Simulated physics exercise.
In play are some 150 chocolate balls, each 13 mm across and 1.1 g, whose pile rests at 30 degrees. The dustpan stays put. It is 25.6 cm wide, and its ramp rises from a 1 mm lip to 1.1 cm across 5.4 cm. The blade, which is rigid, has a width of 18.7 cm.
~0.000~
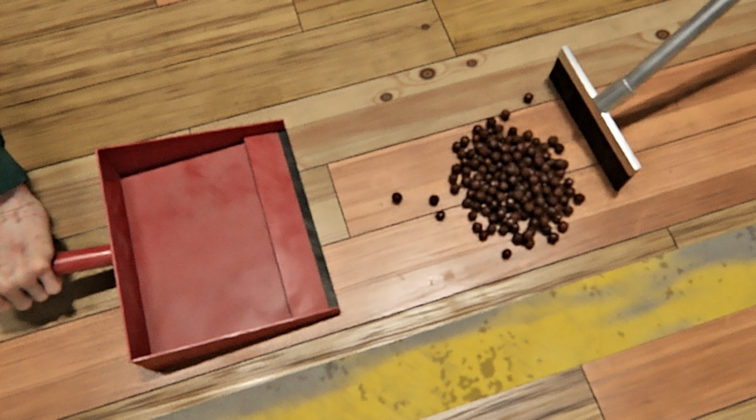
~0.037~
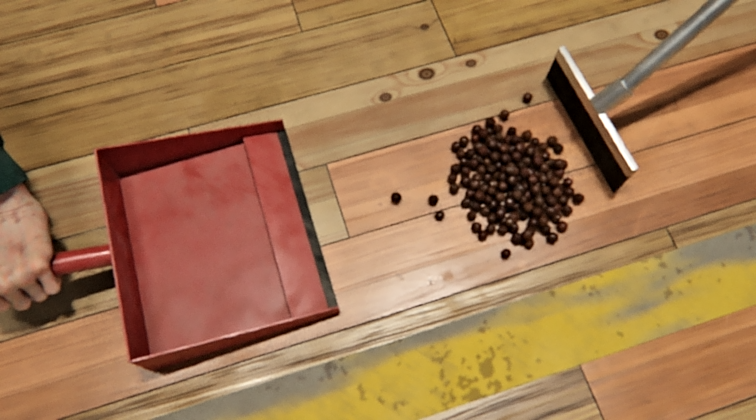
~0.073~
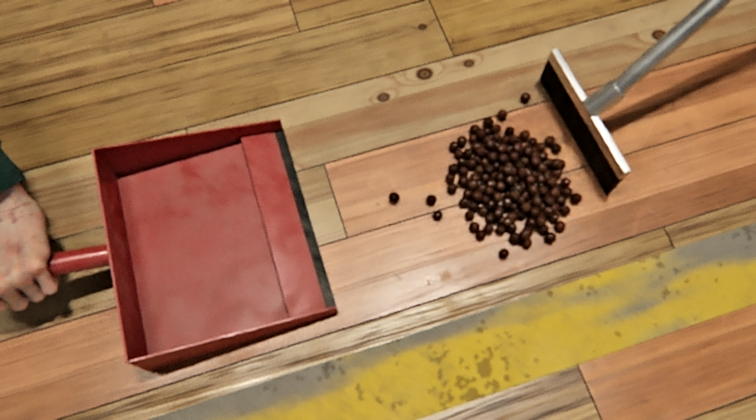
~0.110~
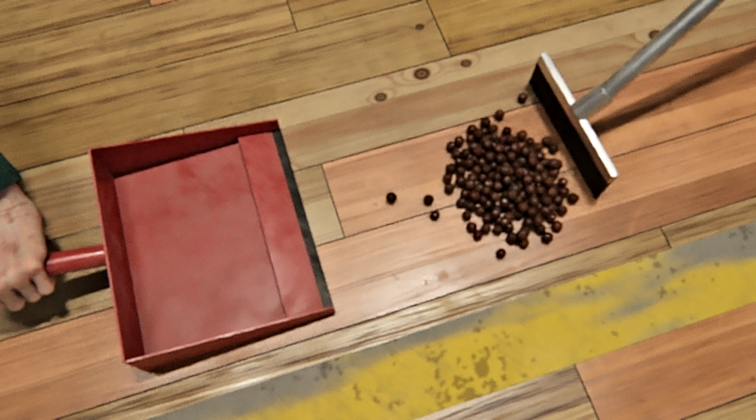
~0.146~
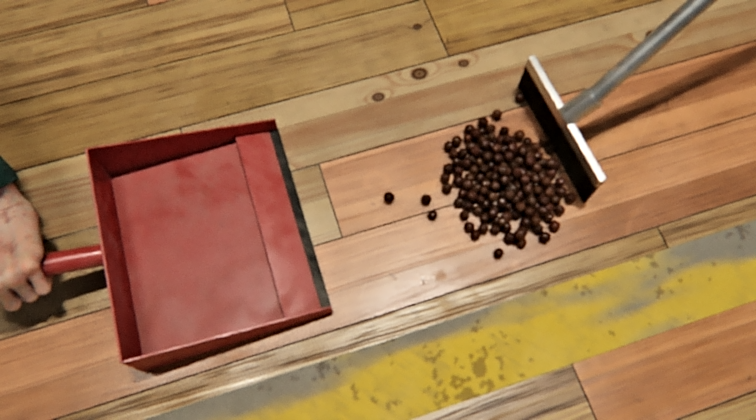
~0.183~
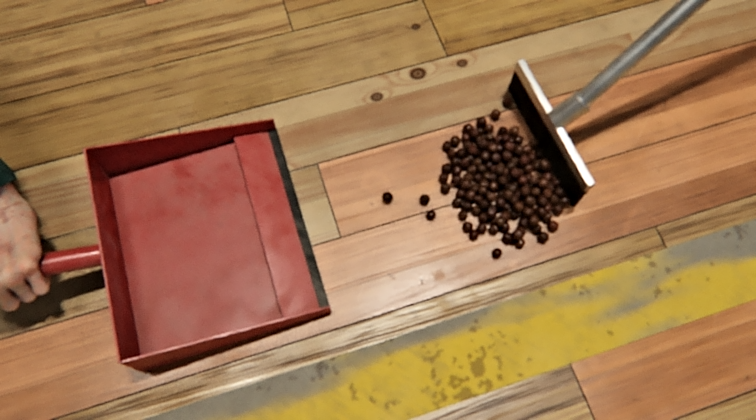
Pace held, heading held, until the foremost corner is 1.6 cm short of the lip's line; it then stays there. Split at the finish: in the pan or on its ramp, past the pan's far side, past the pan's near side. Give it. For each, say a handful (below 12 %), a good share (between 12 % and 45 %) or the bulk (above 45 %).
Result: In the pan or on its ramp: A decent share, past the pan's far side: A scattering, past the pan's near side: A decent share.
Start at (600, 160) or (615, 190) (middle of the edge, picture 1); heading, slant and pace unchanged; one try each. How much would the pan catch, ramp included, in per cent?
Around 35 percent, then around 20 percent.
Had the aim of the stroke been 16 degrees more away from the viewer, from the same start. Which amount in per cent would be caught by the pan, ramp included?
That would give about 30 percent.
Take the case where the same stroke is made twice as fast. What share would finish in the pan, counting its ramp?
It would come to roughly 45 percent.
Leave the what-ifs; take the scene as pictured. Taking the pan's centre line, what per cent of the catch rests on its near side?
I'd put it near 80 per cent.
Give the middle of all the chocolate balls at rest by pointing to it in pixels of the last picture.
Approximately (317, 264) in the last picture.
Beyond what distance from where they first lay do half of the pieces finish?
Roughly 26 centimetres.
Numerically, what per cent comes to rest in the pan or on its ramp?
Some 40 %.
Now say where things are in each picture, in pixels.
The first picture shows blade from (633, 171) to (563, 54), moved 0.0 cm, 0 of the pieces shifted so far; middle of the pieces at (509, 178); pan at (209, 245).
The second picture shows blade from (630, 171) to (560, 55), moved 0.3 cm, 0 of the pieces shifted so far; middle of the pieces at (508, 178).
The third picture shows blade from (623, 174) to (553, 57), moved 1.0 cm, 0 of the pieces shifted so far; middle of the pieces at (506, 178).
The fourth picture shows blade from (611, 178) to (542, 60), moved 2.2 cm, 0 of the pieces shifted so far; middle of the pieces at (503, 178).
The fifth picture shows blade from (599, 182) to (531, 64), moved 3.6 cm, 0 of the pieces shifted so far; middle of the pieces at (501, 178).
The sixth picture shows blade from (587, 186) to (520, 68), moved 4.9 cm, 26 of the pieces shifted so far; middle of the pieces at (498, 178); pan at (199, 245). Its pace works out near 0.37 m/s, heading 8 degrees towards the viewer's side.
After 0.57 s, middle of the blade 18 cm from the lip; 0 % over the lip, far side 0 %, near side 10 %.
Then, at 0.84 s, middle of the blade 8 cm from the lip; 0 % over the lip, far side 0 %, near side 20 %.
After 1.20 s, middle of the blade 2 cm from the lip; 40 % over the lip, far side 0 %, near side 25 %.
In the end, at 1.7 s, pan 40 %, far side 0 %, near side 25 %, in front of the lip or behind the blade 35 %.
